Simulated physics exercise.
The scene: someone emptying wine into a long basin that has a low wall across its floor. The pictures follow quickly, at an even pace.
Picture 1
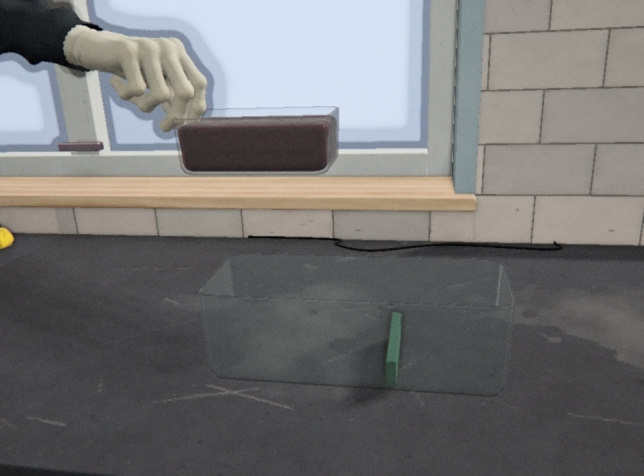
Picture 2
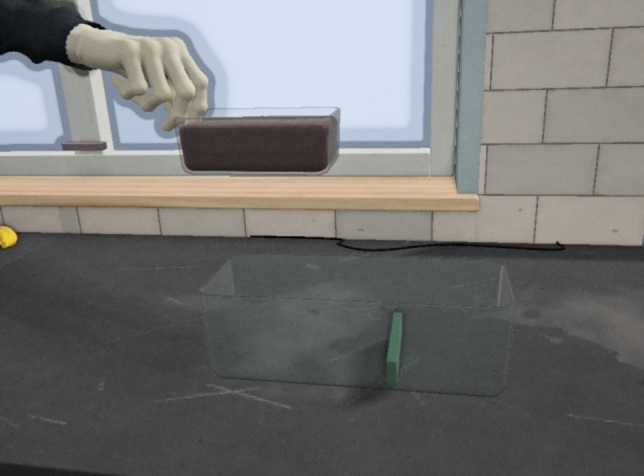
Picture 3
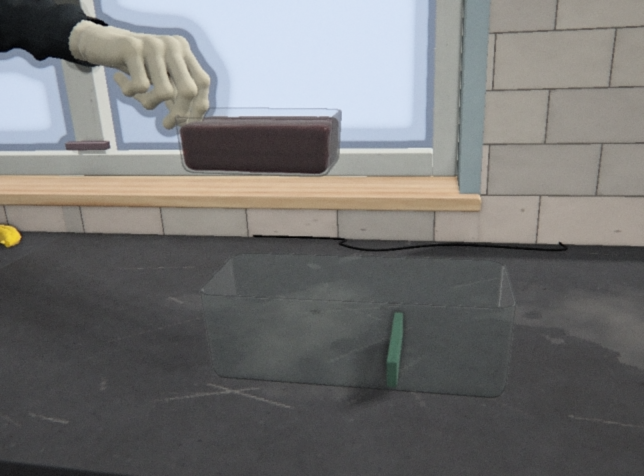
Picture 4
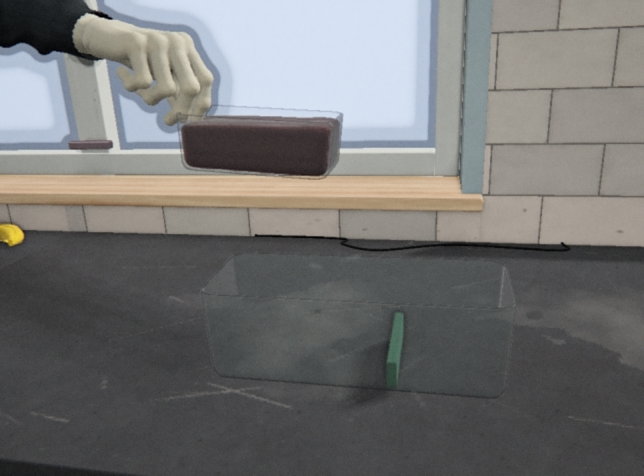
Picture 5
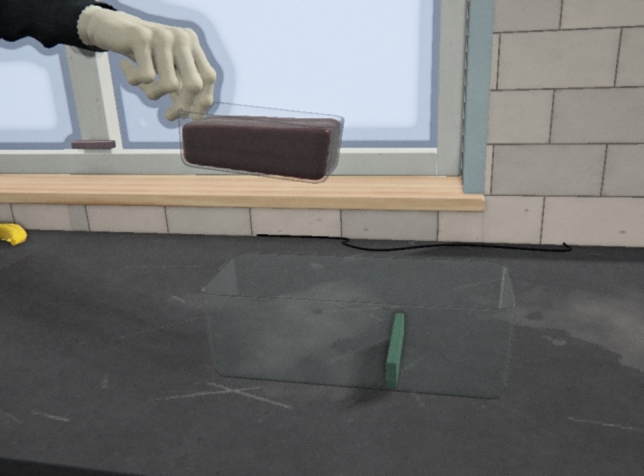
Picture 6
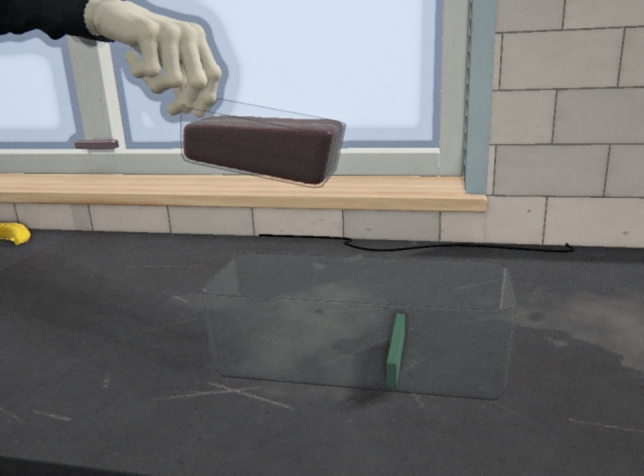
A pale, cream-coloured hand in a dark sleeve reaches in from the upper left, holding a clear container of dark reddish-brown liquid before a window and pale brick wall, seen from slightly above a dark, scratched counter. Below sits a long, clear basin with a low green wall across its floor, and something yellow lies at the far left. The hand holds the container level, then gradually tilts its right end slightly downward, while the view shifts very slightly.
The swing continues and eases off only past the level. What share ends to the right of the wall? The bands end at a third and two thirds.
In the end from a third to two thirds is right of the wall.
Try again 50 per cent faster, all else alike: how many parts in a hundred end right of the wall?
Roughly 50 in a hundred.
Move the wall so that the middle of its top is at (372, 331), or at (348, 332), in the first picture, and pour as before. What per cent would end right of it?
Roughly 65 per cent, and 70 per cent.
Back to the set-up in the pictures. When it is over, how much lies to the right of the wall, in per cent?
Roughly 50 in a hundred.
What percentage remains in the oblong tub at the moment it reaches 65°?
Close to 25 per cent.
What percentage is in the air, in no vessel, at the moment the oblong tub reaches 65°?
Roughly 45 in a hundred.
A moment on, the oblong tub is tipped part way and 24 per cent is still to pour, 3 is left of the wall and 26 right of it.
Next, the oblong tub is tipped right over and 3 per cent is still to pour, 26 is left of the wall and 56 right of it.
Then the oblong tub is tipped right over and 0 per cent is still to pour, 37 is left of the wall and 53 right of it.
Later the oblong tub is tipped right over and 0 per cent is still to pour, 37 is left of the wall and 53 right of it.
Finally, 37 per cent lies left of the wall, 52 right of it and 11 outside.
